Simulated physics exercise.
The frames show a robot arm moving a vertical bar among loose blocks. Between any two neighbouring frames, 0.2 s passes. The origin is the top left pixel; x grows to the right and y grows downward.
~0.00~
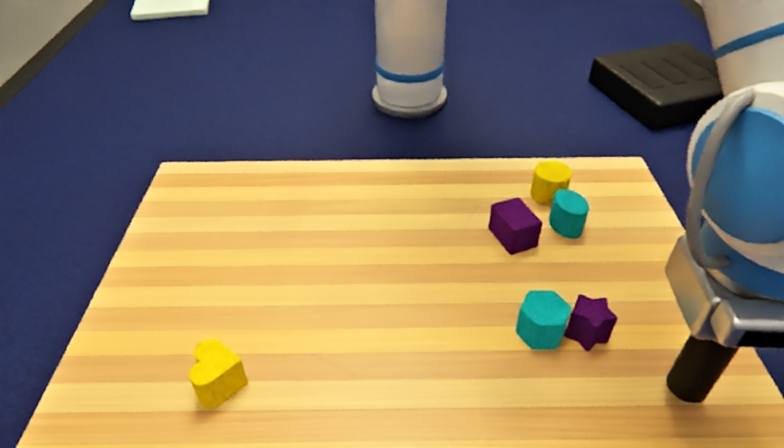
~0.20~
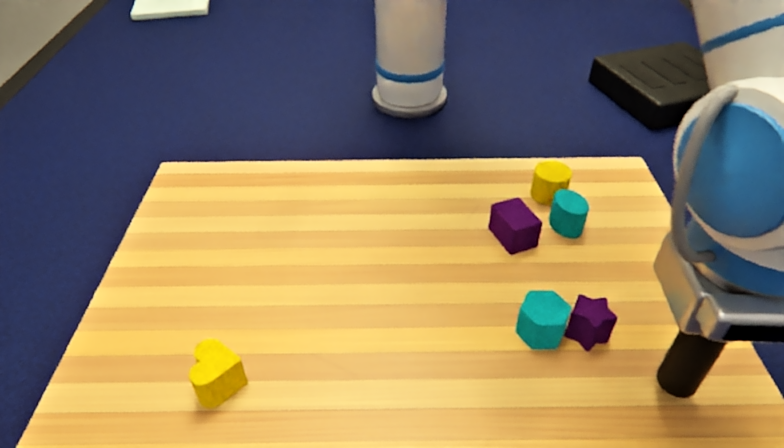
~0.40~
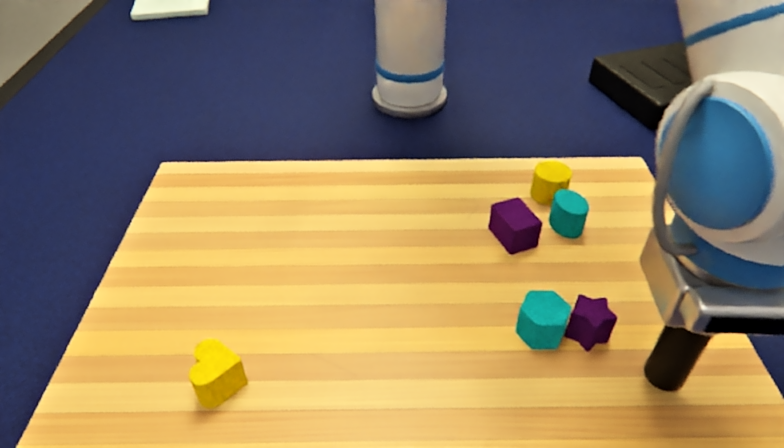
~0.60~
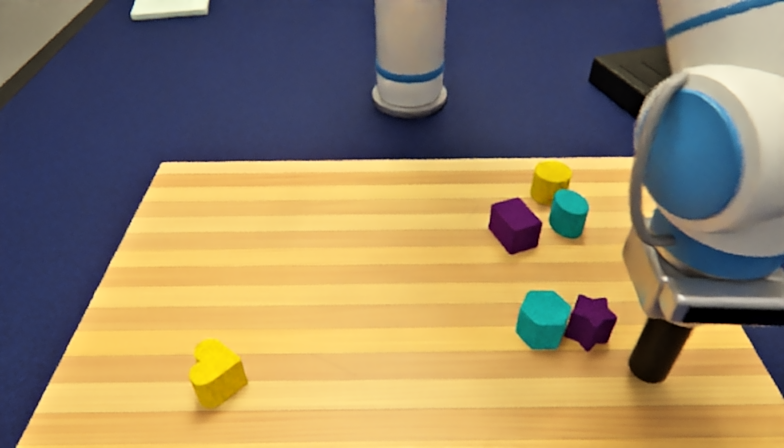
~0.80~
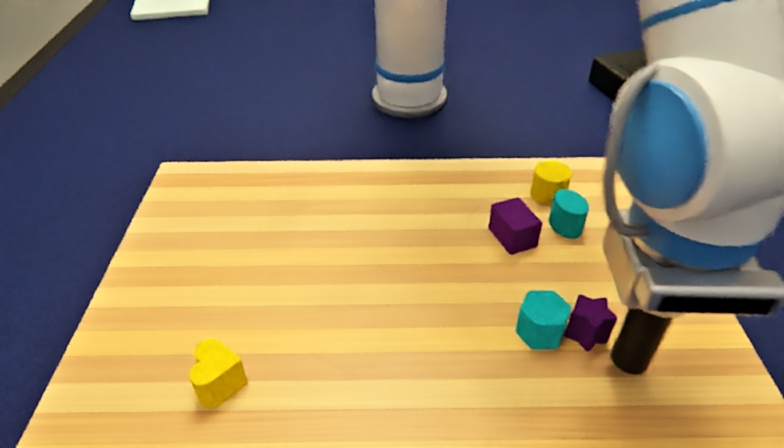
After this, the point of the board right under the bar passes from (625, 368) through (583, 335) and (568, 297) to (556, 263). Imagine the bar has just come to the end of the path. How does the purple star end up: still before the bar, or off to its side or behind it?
When the path is over, you would find the purple star still in front of the bar.
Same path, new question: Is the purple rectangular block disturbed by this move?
It will be nudged away from its spot.
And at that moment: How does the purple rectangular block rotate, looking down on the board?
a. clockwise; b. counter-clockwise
I'll go with b - counter-clockwise.
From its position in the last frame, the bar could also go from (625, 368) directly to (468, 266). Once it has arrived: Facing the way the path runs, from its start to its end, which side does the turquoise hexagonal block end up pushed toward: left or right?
It slides leftward.
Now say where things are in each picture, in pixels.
The first picture shows bar's lower end at (686, 386); purple rectangular block at (517, 213); turquoise hexagonal block at (546, 307); turquoise elliptical block at (572, 201); purple star at (594, 309).
The second picture shows bar at (676, 382); blocks still.
The third picture shows bar at (663, 375); blocks still.
The fourth picture shows bar at (648, 368); blocks still.
The fifth picture shows bar at (630, 359); purple rectangular block at (517, 213); turquoise hexagonal block at (546, 307); turquoise elliptical block at (572, 201); purple star at (594, 309).
What follows on the original path. One third of the way, bar at (586, 325); turquoise hexagonal block at (535, 300), turned 35° anticlockwise; purple star at (574, 285).
Two thirds of the way, bar at (571, 287); turquoise hexagonal block at (535, 300), turned 35° anticlockwise; purple star at (556, 251).
At the end, bar at (558, 254); purple rectangular block at (507, 203), turned 25° anticlockwise; turquoise hexagonal block at (535, 300), turned 35° anticlockwise; turquoise elliptical block still; purple star at (543, 221).
